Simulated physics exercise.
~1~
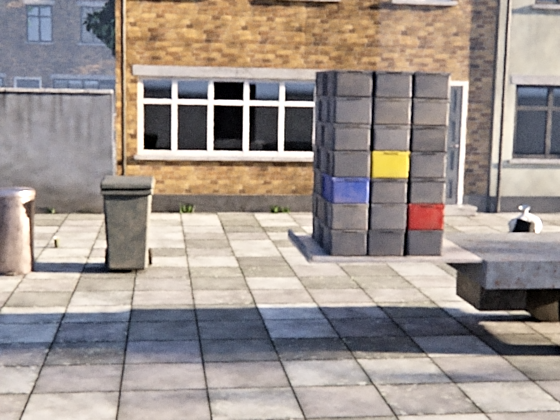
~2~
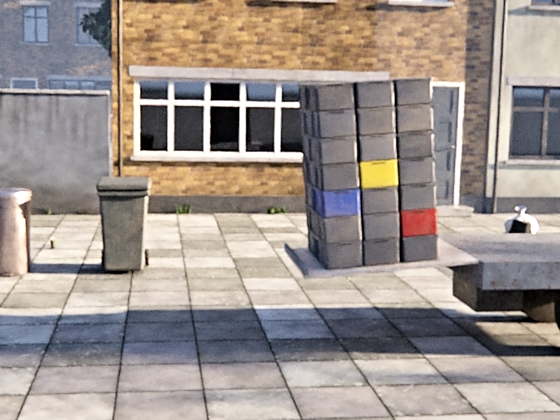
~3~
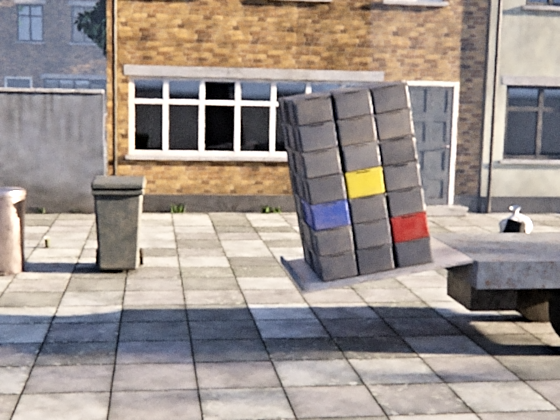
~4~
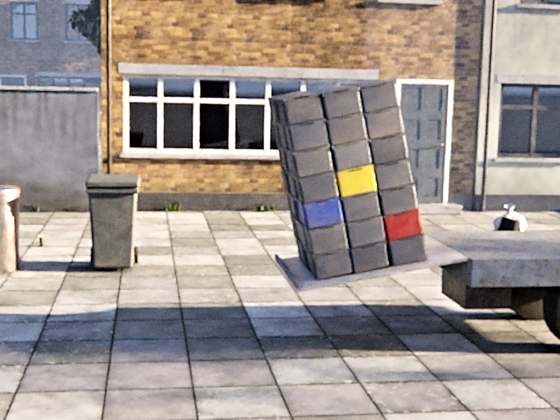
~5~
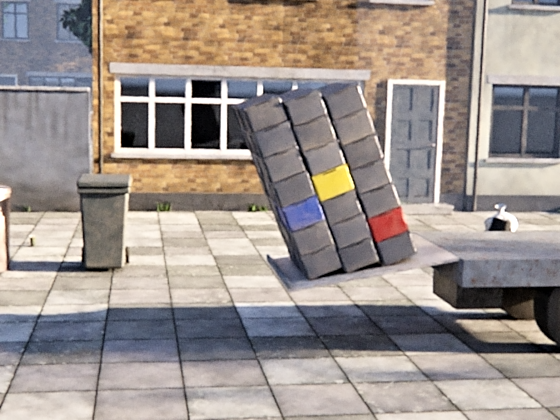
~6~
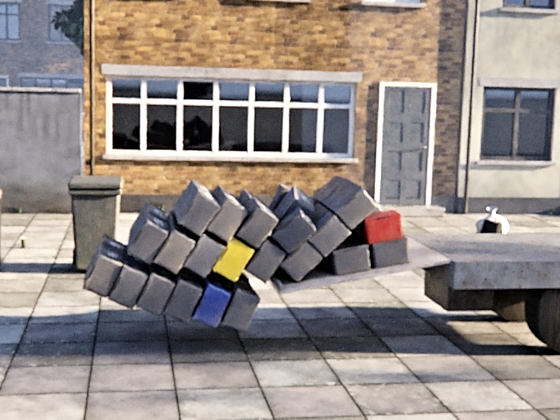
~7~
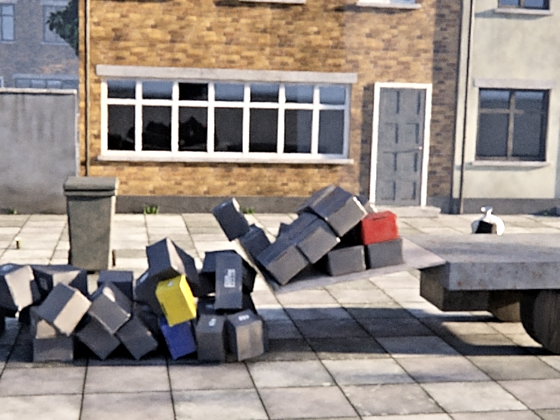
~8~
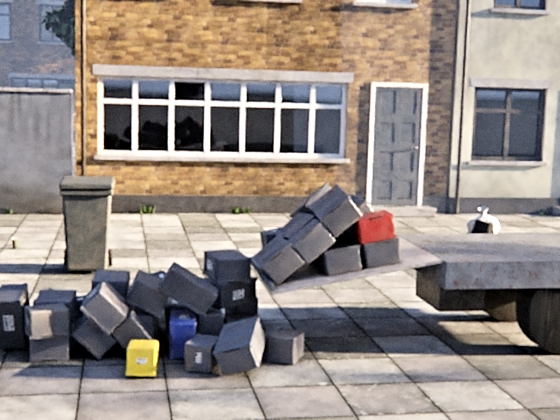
A tall stack of dark gray boxes leaned left as the flap beneath it tilted, then toppled onto the paving in a jumbled heap, taking the yellow and blue ones down while the red one stayed on the flap with several others.
